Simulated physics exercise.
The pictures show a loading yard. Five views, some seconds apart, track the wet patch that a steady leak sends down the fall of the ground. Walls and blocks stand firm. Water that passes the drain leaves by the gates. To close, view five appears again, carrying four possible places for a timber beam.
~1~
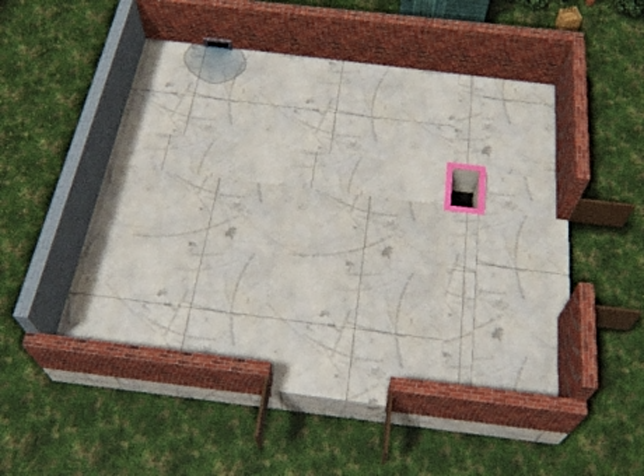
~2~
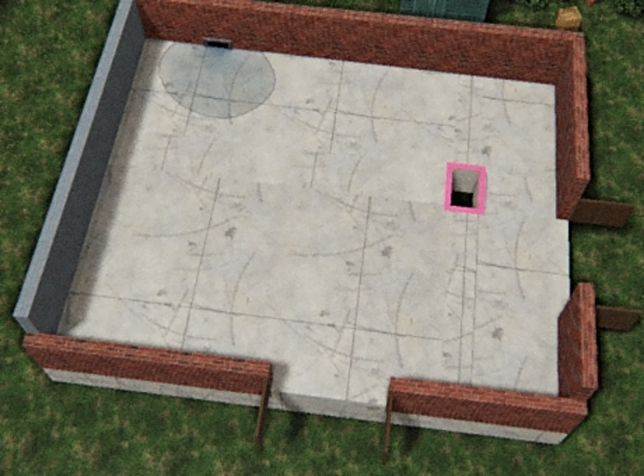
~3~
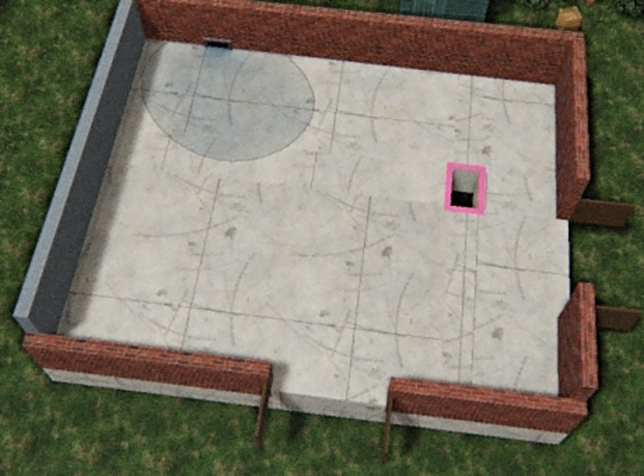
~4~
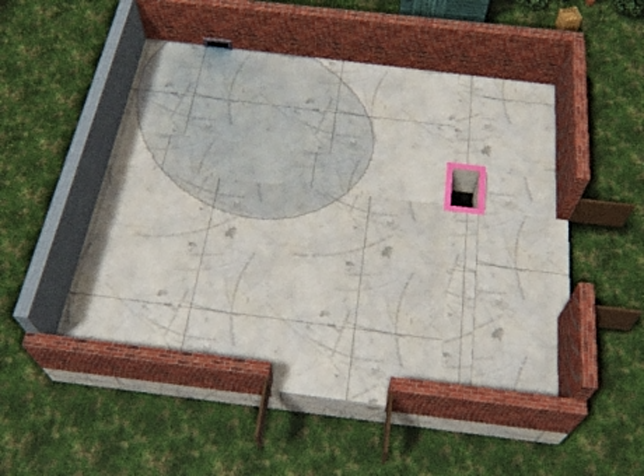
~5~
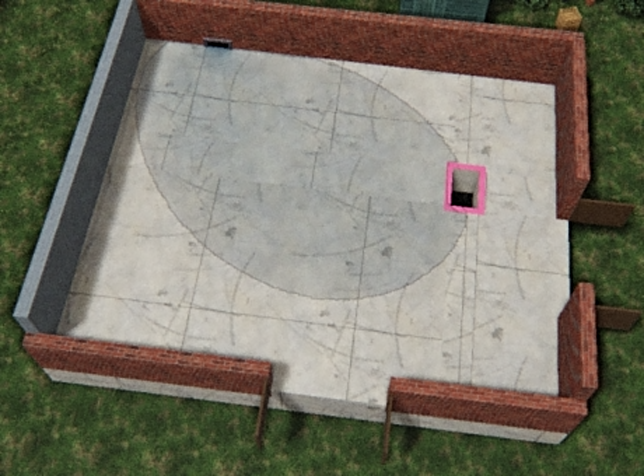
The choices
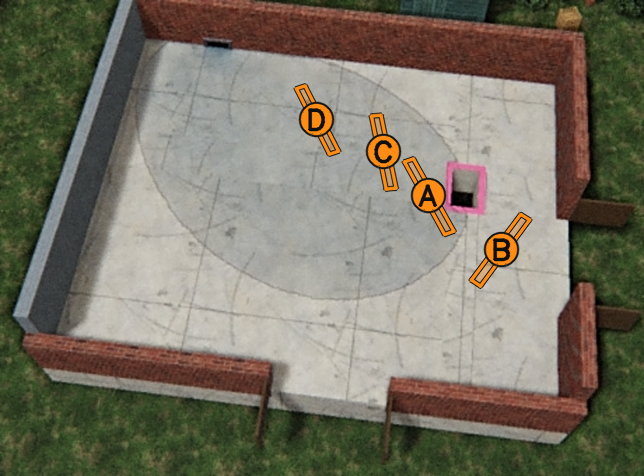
The video shows a walled concrete yard seen from above, where a patch of water spreads from an opening at the upper left across much of the floor, its edge reaching the still-dry, pink-framed drain on the right.
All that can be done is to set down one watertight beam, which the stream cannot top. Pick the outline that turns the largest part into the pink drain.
Place B does it best.
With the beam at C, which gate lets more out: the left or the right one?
The right one.
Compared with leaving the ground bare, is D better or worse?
Place D is worse.
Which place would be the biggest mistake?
Here it is place C.
On the marked copy, A from (408, 160) to (449, 232); B from (475, 283) to (525, 217); C from (376, 115) to (391, 188); D from (300, 87) to (334, 152).
For place A, about 8 % of the stream runs into the pink drain, about 89 % out by the gates.
For place B, about 20 % of the stream runs into the pink drain, about 76 % out by the gates.
For place C, about 4 % of the stream runs into the pink drain, about 93 % out by the gates.
For place D, about 10 % of the stream runs into the pink drain, about 88 % out by the gates.
